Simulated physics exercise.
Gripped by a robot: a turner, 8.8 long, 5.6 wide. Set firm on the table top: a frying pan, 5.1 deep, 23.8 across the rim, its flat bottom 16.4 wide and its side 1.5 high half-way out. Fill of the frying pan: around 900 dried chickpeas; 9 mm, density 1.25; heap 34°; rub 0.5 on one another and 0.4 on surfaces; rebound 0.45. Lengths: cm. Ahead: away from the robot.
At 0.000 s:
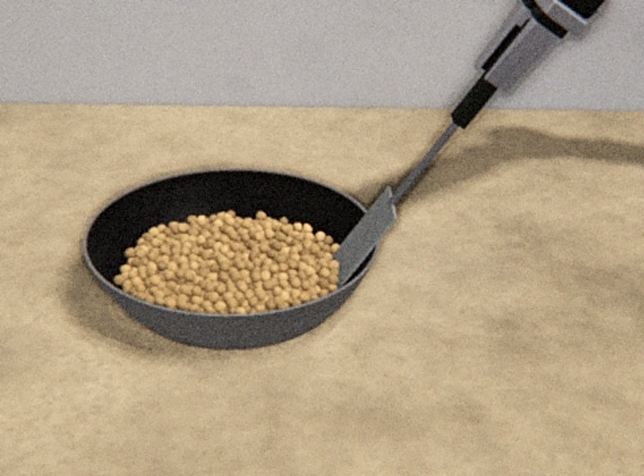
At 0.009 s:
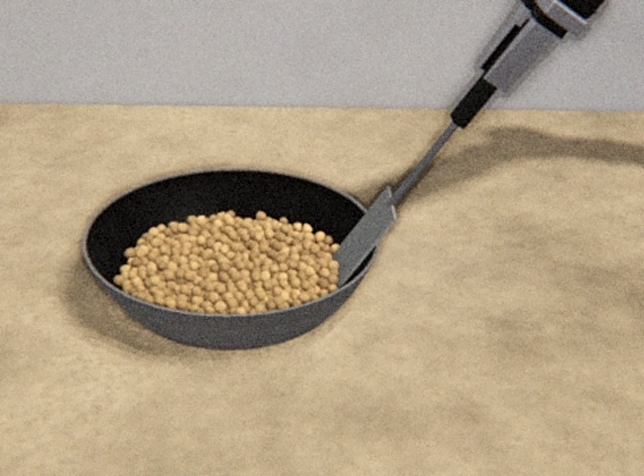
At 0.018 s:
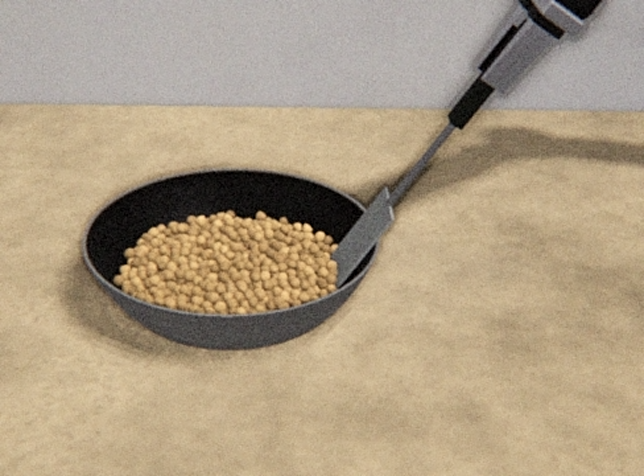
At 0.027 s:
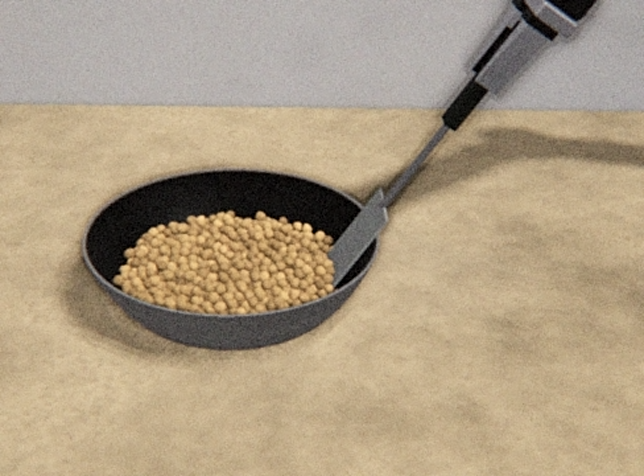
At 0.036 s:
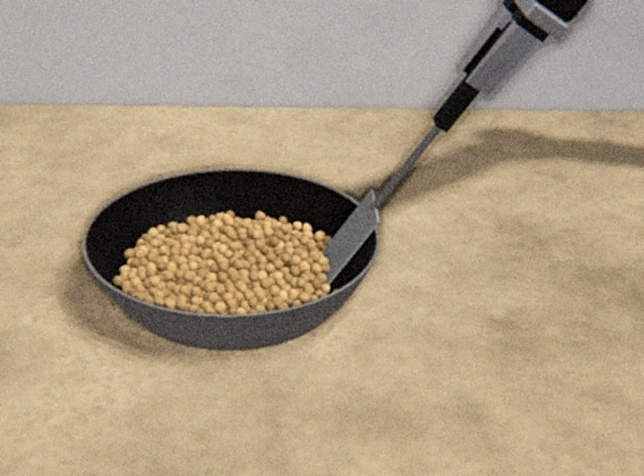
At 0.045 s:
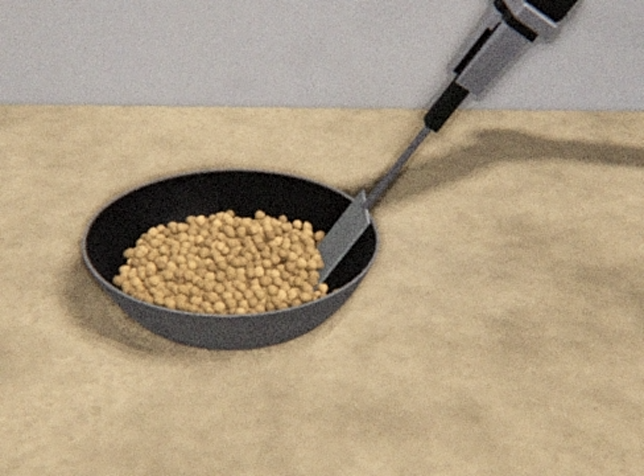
The footage shows a dark frying pan heaped with dried chickpeas on a mottled tan tabletop while a robot arm, holding a grey turner at the pan's right side, slides the blade slightly leftward against the chickpeas, barely shifting them.
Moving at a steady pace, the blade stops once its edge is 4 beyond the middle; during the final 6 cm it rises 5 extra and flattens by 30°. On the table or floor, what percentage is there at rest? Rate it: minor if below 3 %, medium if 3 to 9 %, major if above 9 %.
Rating: Medium.
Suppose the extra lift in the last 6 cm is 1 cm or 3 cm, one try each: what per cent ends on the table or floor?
Result, in order: Approx. 0 % and 0 %.
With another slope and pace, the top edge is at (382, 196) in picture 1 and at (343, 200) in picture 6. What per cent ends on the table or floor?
Close to 10 in a hundred.
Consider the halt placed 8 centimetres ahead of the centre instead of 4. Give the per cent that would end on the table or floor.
That would be something like 10 in a hundred.
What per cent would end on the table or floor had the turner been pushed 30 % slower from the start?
Estimate: Near 0 %.
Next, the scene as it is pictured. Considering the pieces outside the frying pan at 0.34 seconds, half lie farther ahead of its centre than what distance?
About 18 cm.
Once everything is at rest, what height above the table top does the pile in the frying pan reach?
4.5 cm.
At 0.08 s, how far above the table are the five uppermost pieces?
Height: Some 5 cm.
By 0.08 s, sloping 57°, highest piece 5 above the table; 900 in the frying pan.
By 0.12 s, sloping 44°, highest piece 7 above the table; 900 in the frying pan.
By 0.34 s, sloping 27°, highest piece 7 above the table; 852 in the frying pan, 36 on the table or floor, 12 on the blade or in flight.
By 1.39 s, sloping 27°, highest piece 4 above the table; 852 in the frying pan, 48 on the table or floor.
Final count, 852 in the frying pan, 48 on the table or floor. That is 5 % on the table or floor.
